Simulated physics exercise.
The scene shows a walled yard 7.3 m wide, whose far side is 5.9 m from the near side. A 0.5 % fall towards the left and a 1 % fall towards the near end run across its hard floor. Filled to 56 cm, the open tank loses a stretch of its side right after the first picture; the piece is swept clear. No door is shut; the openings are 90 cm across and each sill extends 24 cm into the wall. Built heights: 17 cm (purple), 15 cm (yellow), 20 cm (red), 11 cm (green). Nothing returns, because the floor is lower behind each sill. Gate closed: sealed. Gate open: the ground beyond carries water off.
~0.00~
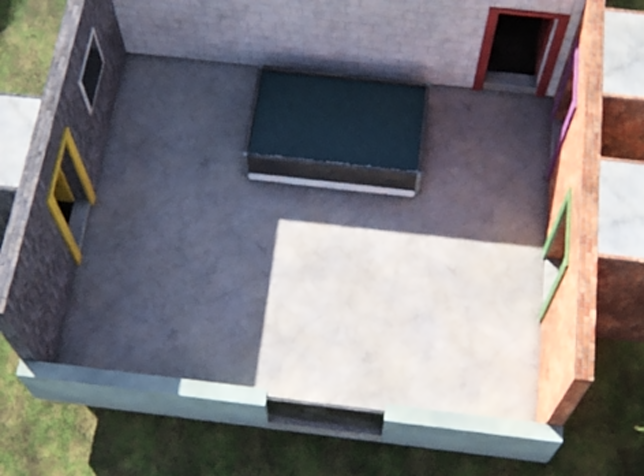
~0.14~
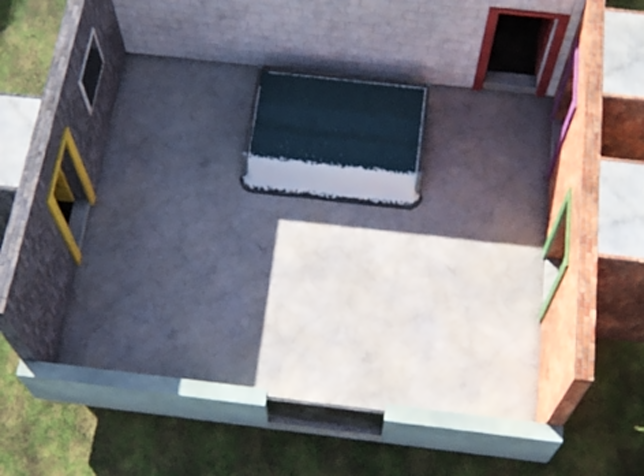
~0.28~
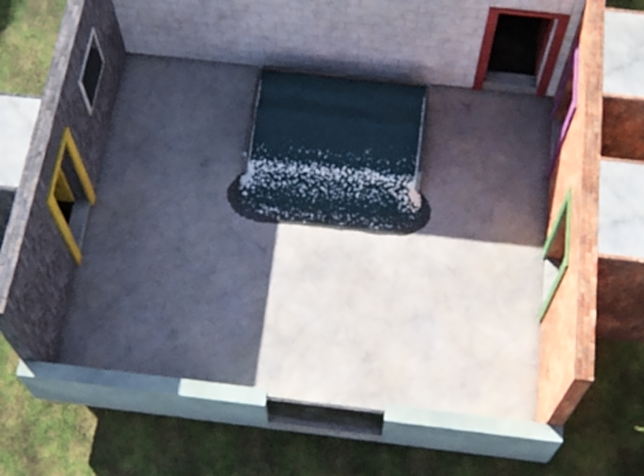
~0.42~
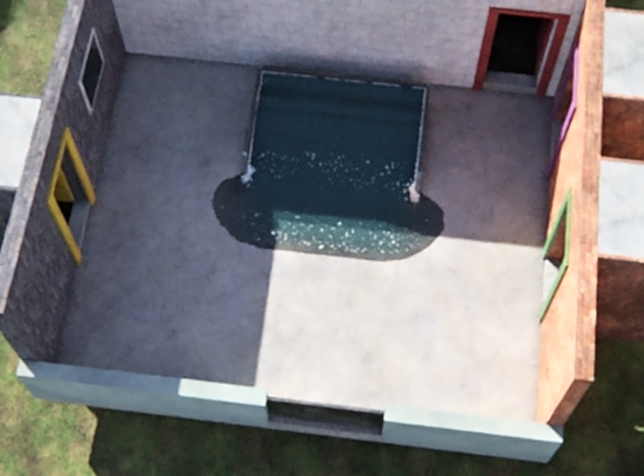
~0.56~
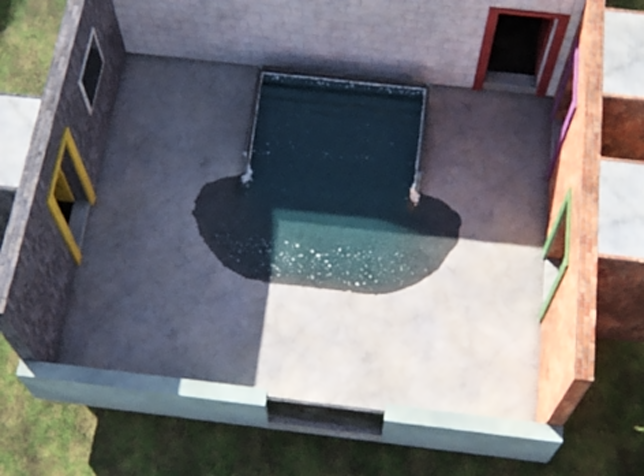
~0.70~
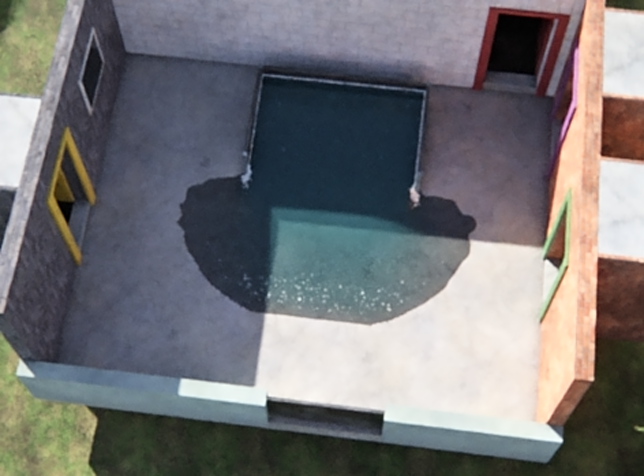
In this clip, the near side of a dark, open tank in a walled yard gives way, and water pours out in a speckled, foamy sheet, spreading across the pale floor as a widening, rounded dark pool.
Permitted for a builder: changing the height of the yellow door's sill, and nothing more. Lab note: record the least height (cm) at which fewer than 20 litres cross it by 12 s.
Least height: 5.5 cm.
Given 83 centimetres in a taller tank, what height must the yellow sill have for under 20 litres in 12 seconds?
Then a height close to 9.5 cm.
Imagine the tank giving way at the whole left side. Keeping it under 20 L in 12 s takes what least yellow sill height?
Close to 12.5 cm at the least.
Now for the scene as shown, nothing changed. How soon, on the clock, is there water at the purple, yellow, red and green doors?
Reading them off: Purple 5.0 s, then yellow 2.6 s, then red 6.0 s, then green 2.4 s.
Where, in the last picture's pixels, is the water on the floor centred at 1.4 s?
The balance point sits at roughly (326, 214).
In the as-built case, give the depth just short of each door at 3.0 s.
Lab note, cm: Purple 0; yellow 2; red 0; green 2.
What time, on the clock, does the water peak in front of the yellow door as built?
Around 4.0 seconds.
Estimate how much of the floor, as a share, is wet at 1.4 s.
Approximately 45 % of the floor.
After 1.4 s water covers 45 % of the floor, deepest (31 cm) near (300, 410); it has not reached the yellow door.
After 3.0 s water covers 55 % of the floor, deepest (36 cm) near (63, 381); 2 cm at the yellow door, 0 litres in over its 15 cm sill.
After 12.0 s water covers 100 % of the floor, deepest (13 cm) near (91, 209); 9 cm at the yellow door, 0 litres in over its 15 cm sill.
At the yellow door as built, the water arrived by 2.7 s and peaked near 10 cm at 4.2 s.
Run again over the same 12 s with other heights there, 33 litres in over 4.5 cm, 12 litres over 6 cm. The limit of 20 litres is kept from about 5.5 cm up.
